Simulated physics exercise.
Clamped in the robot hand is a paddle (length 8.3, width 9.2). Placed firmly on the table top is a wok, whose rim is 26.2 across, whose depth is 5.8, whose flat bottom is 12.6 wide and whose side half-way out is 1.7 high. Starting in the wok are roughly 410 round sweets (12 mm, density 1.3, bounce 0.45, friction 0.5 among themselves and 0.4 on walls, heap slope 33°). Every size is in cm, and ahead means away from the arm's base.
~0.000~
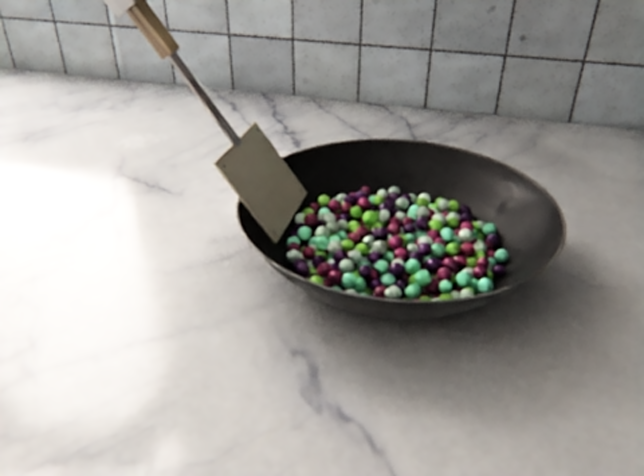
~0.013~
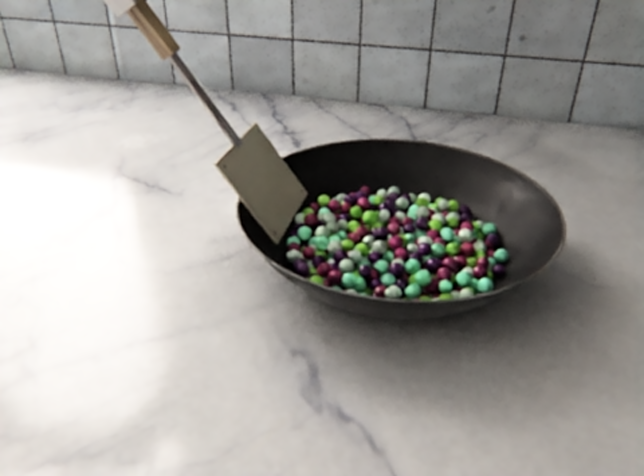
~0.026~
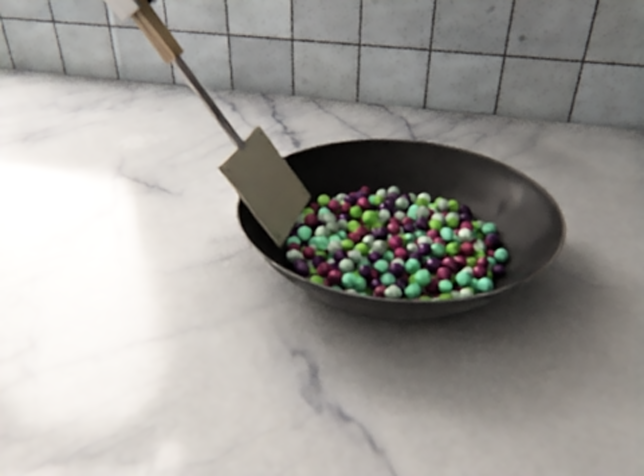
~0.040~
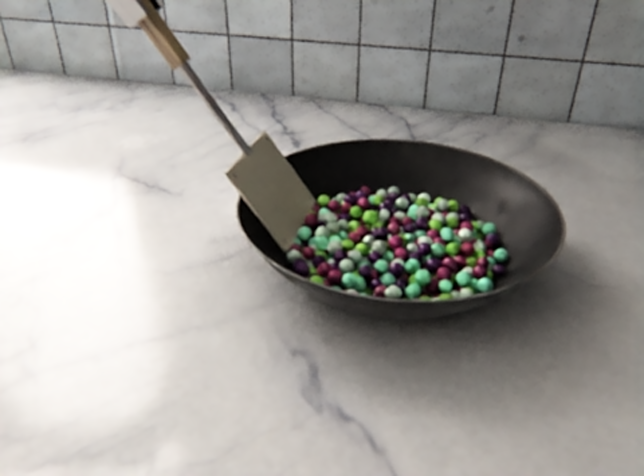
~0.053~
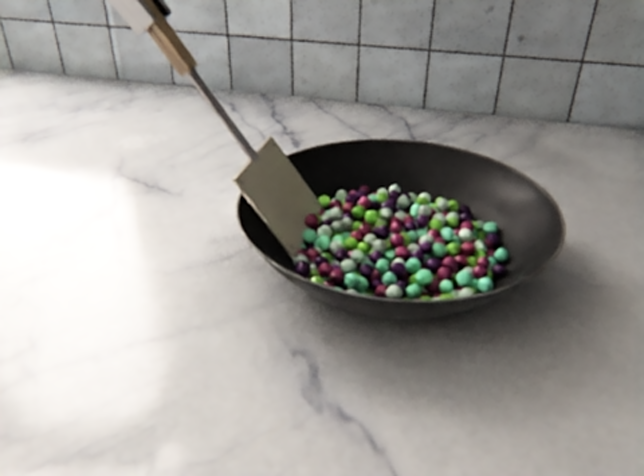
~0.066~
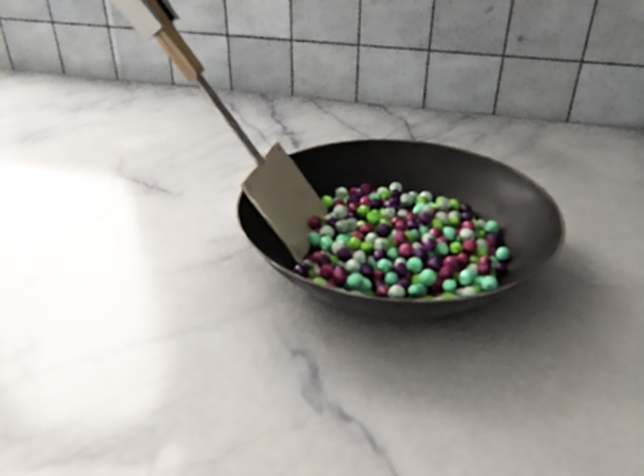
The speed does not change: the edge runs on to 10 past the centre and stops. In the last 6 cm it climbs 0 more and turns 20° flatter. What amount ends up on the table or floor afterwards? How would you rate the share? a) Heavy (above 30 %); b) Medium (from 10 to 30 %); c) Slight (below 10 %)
(b) Medium (from 10 to 30 %).
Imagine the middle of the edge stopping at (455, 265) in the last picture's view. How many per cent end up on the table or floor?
The share ending on the table or floor is about 0 per cent.
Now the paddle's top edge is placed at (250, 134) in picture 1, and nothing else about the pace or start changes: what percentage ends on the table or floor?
Roughly 25 percent ends on the table or floor.
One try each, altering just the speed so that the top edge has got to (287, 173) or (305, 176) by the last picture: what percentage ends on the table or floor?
Respectively, some 50 and 55 per cent.
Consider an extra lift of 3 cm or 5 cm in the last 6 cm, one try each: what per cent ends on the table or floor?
It works out to some 30 per cent for the first setting and some 25 per cent for the second.
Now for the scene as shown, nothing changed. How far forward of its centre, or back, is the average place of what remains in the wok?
Ahead, by around 4.5 cm.
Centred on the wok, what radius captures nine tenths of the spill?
About 30 cm from the centre.
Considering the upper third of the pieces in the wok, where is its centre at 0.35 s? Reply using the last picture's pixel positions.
Near (496, 226).
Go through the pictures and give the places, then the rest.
The paddle top edge at (236, 141), sloping 54°; upper third of the load around (396, 236), from x 295 to 500, top at y 190; 414 in the wok, in the first picture.
The paddle top edge at (236, 141), sloping 54°; upper third of the load around (396, 236), from x 295 to 500, top at y 190, in the second picture.
The paddle top edge at (240, 145), sloping 54°; upper third of the load around (396, 236), from x 295 to 500, top at y 190, in the third picture.
The paddle top edge at (246, 150), sloping 54°; upper third of the load around (396, 236), from x 295 to 500, top at y 190, in the fourth picture.
The paddle top edge at (253, 156), sloping 54°; upper third of the load around (395, 236), from x 300 to 500, top at y 190, in the fifth picture.
The paddle top edge at (260, 161), sloping 54°; upper third of the load around (398, 238), from x 300 to 505, top at y 190; 414 in the wok, in the sixth picture.
After 0.21 s, sloping 54°, highest piece 5 above the table; 414 in the wok.
After 0.35 s, sloping 48°, highest piece 7 above the table; 414 in the wok.
After 0.62 s, sloping 34°, highest piece 8 above the table; 323 in the wok, 86 on the table or floor, 5 on the blade or in flight.
After 1.67 s, sloping 34°, highest piece 7 above the table; 322 in the wok, 92 on the table or floor.
In the end, 322 in the wok, 92 on the table or floor. That is 22 % on the table or floor.
